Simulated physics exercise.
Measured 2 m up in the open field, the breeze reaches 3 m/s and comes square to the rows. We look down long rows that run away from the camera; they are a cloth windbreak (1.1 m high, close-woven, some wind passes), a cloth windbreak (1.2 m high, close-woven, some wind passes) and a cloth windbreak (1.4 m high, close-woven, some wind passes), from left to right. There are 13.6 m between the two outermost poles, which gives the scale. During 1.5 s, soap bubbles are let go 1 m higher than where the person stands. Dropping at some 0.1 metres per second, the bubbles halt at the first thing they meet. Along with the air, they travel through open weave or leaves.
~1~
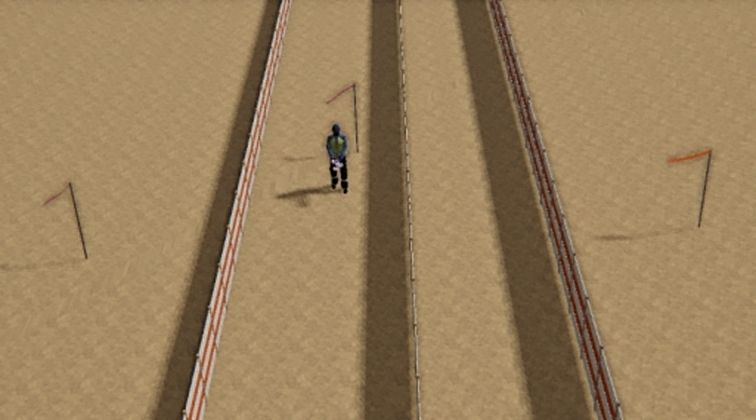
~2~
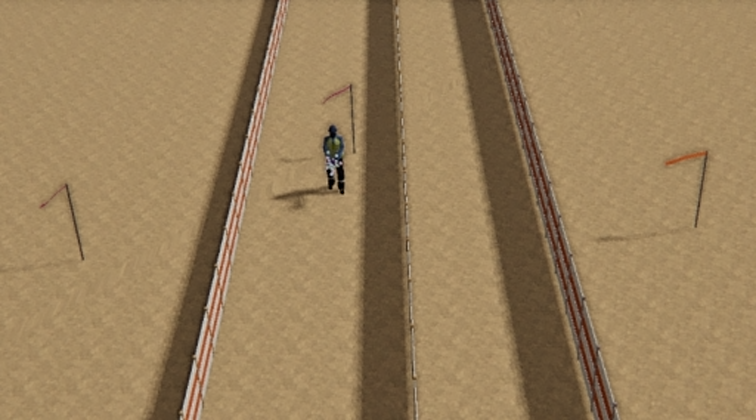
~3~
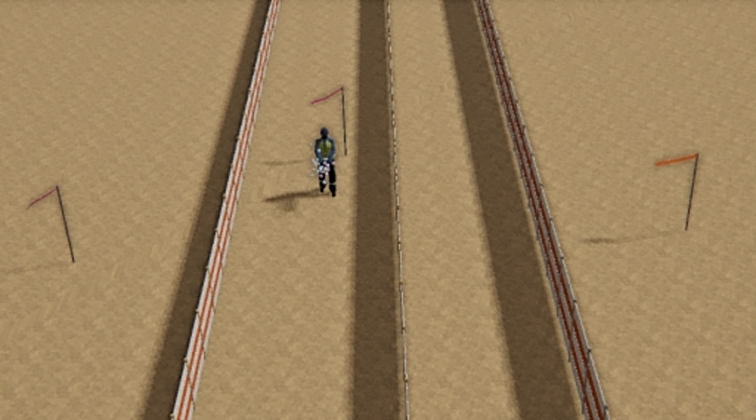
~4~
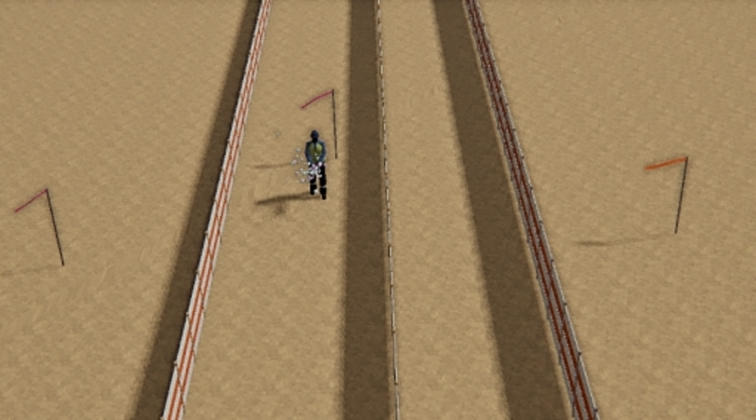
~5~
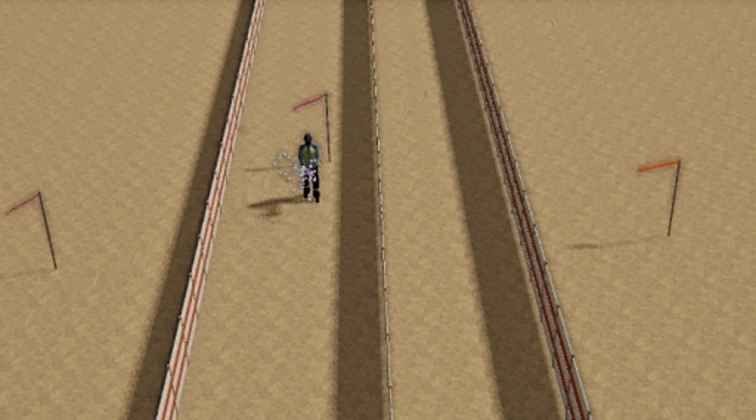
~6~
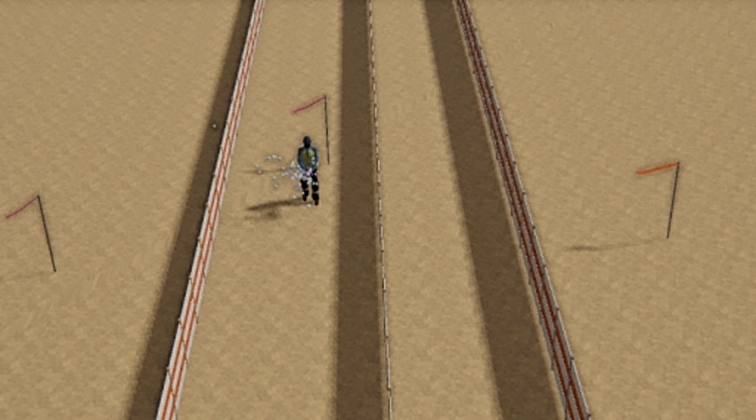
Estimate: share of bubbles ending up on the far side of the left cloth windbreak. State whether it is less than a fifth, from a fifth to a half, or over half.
It comes to over half.
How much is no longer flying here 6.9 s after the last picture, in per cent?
Roughly 25 percent by that time.
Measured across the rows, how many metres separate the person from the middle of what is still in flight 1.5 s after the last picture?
0.5 metres.
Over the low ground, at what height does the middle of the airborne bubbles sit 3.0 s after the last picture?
I'd put it close to 1.0 metres up.
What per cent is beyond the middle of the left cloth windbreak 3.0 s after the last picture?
Close to 35 %.
Then, 1.5 s after the last picture, 100 % is in the air or yet to come; 13 % is beyond the left cloth windbreak; the middle of what still flies is 1.0 m above the low ground, near (276, 178).
Then, 3.0 s after the last picture, 95 % is in the air or yet to come; 34 % is beyond the left cloth windbreak; the middle of what still flies is 0.9 m above the low ground, near (242, 180).
Then, 6.9 s after the last picture, 75 % is in the air or yet to come; 57 % is beyond the left cloth windbreak; the middle of what still flies is 0.9 m above the low ground, near (105, 186).
Then, 19.0 s after the last picture, 19 % is in the air or yet to come; 66 % is beyond the left cloth windbreak.
Then, 44.0 s after the last picture, 0 % is in the air or yet to come; 67 % is beyond the left cloth windbreak.
